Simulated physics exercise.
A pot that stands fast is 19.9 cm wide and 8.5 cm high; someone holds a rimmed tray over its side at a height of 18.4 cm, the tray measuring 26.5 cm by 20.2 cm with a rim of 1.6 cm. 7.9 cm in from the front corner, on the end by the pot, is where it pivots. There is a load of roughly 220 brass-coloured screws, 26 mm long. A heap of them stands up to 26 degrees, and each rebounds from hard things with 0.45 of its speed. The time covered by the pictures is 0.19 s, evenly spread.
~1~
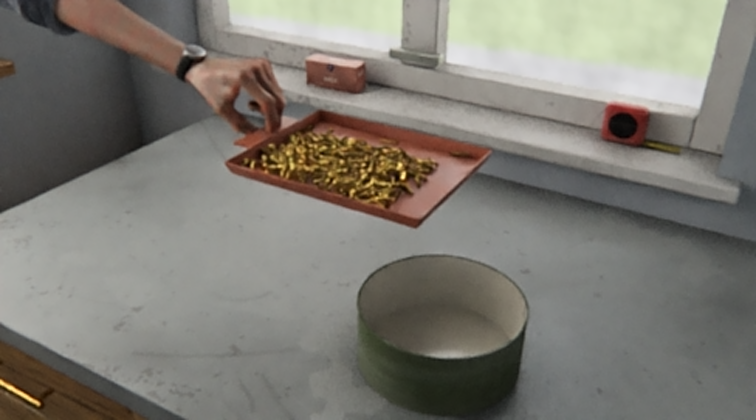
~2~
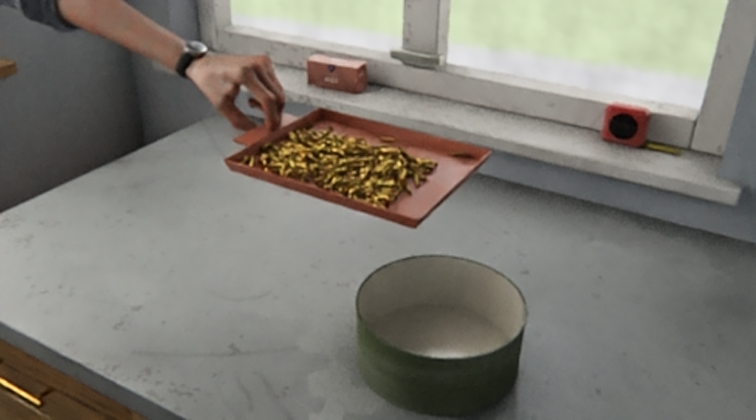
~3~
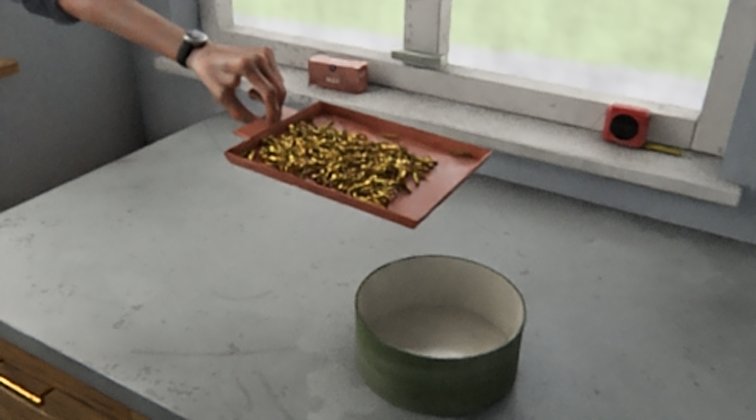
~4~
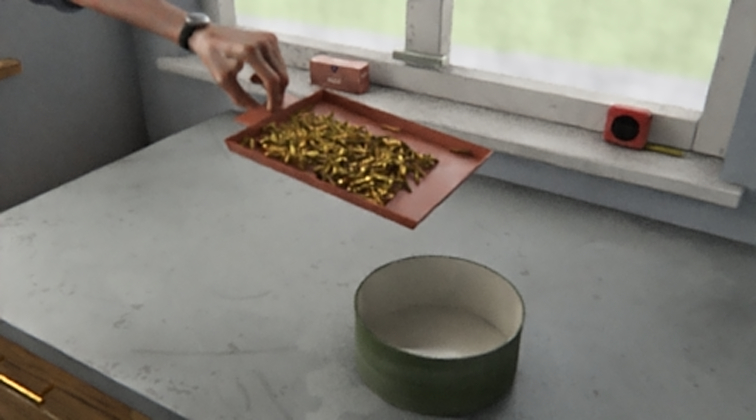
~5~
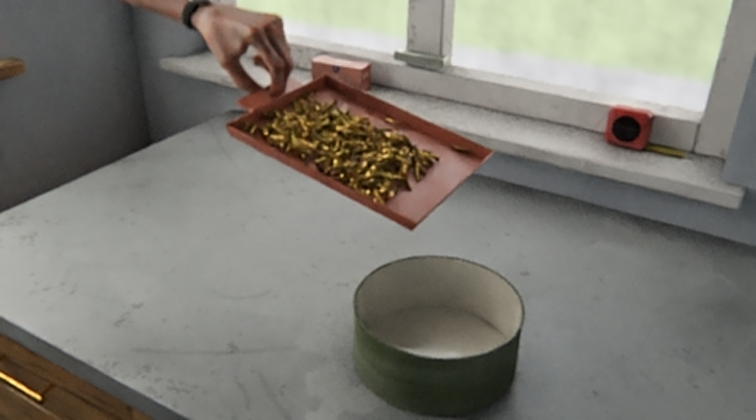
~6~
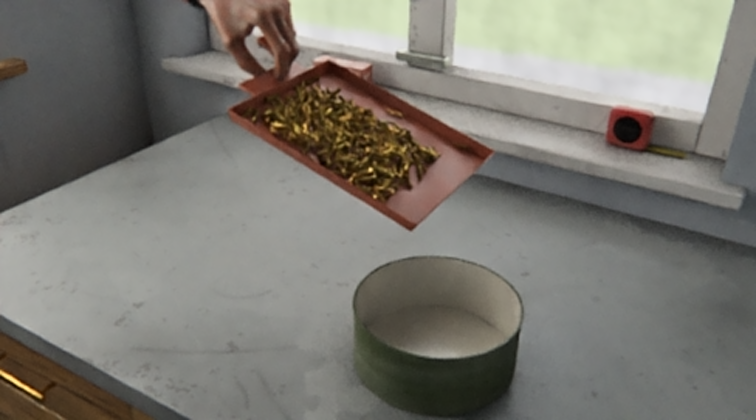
In this clip, a hand wearing a dark watch holds a reddish rimmed tray of small brass-coloured pieces above a counter beside a green pot, then gradually raises the tray's left end, tilting it down toward the right.
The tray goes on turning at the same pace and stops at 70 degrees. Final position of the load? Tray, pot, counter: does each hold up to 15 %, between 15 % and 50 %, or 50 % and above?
Left on the tray: Up to 15 %; pot: 50 % and above; counter: Between 15 % and 50 %.
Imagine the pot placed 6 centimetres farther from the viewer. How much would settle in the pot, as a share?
Share in pot: Approx. 75 %.
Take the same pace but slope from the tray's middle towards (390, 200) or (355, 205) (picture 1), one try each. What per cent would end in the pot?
About 95 and 65 per cent.
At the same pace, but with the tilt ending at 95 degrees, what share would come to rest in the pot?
Around 75 per cent, then.
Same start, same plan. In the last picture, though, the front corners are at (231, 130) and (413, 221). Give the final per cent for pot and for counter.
Pot 90; counter 5.
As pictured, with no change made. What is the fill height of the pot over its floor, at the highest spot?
About 3.0 centimetres.
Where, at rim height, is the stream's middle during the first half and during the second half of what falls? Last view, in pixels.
Earlier half close to (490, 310), later half at (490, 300) in pixels.
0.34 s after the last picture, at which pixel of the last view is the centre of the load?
Around (432, 174).
Then, 0.21 s after the last picture, tilt 45 degrees; the tray holds 100 %, the pot 0 %.
Then, 0.34 s after the last picture, tilt 62 degrees; the tray holds 95 %, the pot 0 %.
Then, 0.61 s after the last picture, tilt 70 degrees; the tray holds 5 %, the pot 60 %.
In the end, tray 5 %, pot 70 %, counter 30 %.
